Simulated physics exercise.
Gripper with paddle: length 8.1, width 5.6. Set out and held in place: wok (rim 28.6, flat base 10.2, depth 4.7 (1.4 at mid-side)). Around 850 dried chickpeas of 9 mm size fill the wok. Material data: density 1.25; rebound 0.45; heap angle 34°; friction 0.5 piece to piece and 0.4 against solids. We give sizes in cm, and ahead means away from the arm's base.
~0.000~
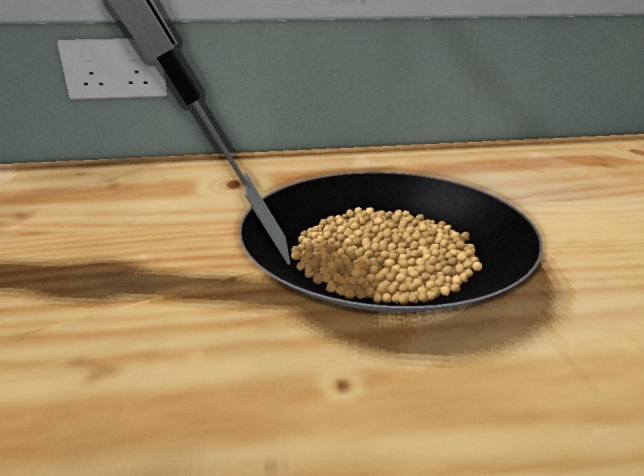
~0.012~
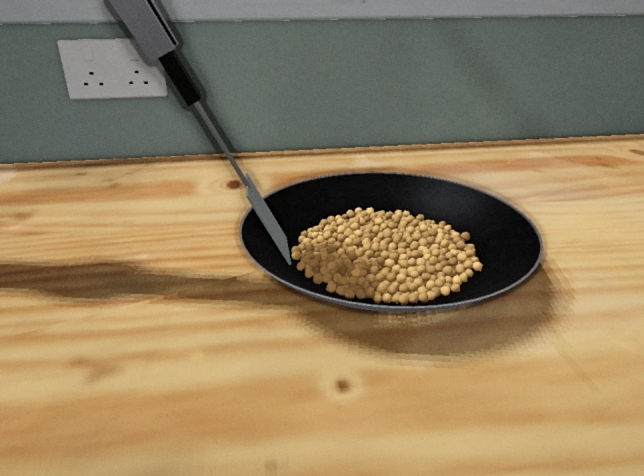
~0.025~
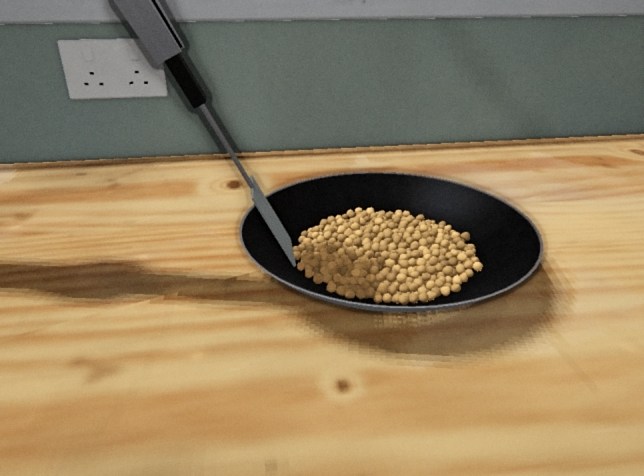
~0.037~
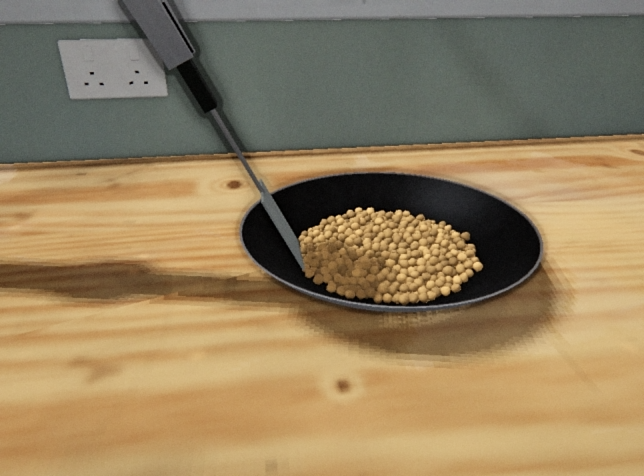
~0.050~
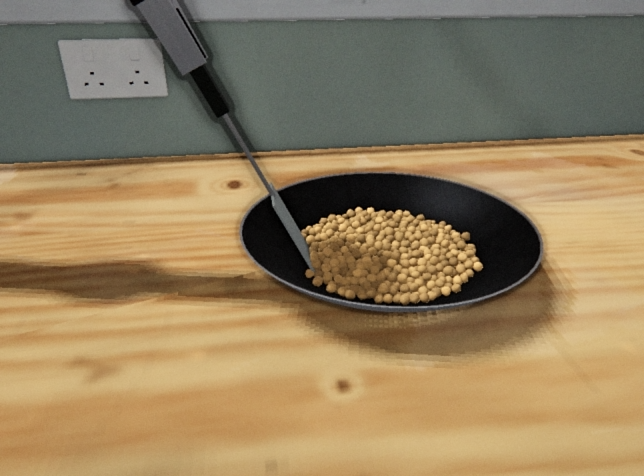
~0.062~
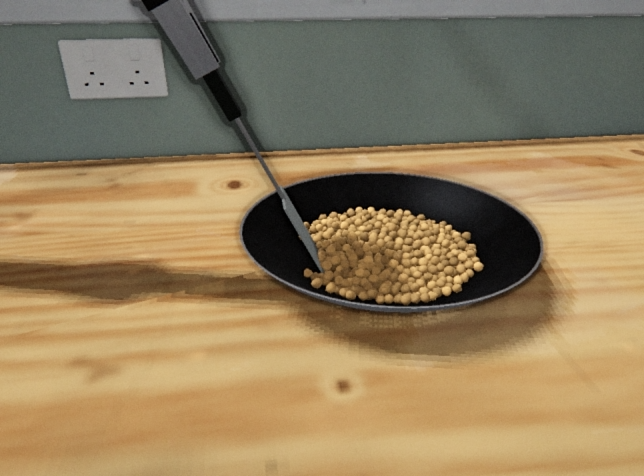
A black wok holding a heap of tan dried chickpeas sits on a pale wooden worktop, seen from the front and slightly above by a still camera. A grey and black gripper slants in from the upper left with a thin grey paddle, near a white socket plate on the grey-green wall. The paddle slides slightly rightward into the heap's left edge, nudging a few chickpeas.
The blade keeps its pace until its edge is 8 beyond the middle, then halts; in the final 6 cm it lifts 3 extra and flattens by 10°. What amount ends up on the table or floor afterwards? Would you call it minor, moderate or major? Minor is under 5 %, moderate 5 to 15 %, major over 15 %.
I would call it moderate.
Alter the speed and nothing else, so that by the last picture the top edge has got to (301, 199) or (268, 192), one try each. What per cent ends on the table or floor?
Try one roughly 20 per cent; try two roughly 0 per cent.
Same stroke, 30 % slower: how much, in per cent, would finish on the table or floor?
I'd say close to 0 per cent.
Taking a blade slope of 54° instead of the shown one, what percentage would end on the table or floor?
That would leave close to 10 per cent on the table or floor.
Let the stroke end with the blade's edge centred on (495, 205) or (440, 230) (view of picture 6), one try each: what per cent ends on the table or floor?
Respectively about 20 and 0 percent end on the table or floor.
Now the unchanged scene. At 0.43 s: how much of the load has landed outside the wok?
It is near 6 percent.
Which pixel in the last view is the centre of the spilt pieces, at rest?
Approximately at (586, 248).
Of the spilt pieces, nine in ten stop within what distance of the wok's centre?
It comes to about 35 cm.
By 0.13 s, sloping 64°, highest piece 5 above the table; 851 in the wok.
By 0.20 s, sloping 61°, highest piece 6 above the table; 851 in the wok.
By 0.43 s, sloping 54°, highest piece 6 above the table; 789 in the wok, 54 on the table or floor, 8 on the blade or in flight.
By 1.48 s, sloping 54°, highest piece 5 above the table; 788 in the wok, 63 on the table or floor.
Final count, 788 in the wok, 63 on the table or floor. That is 7 % on the table or floor.
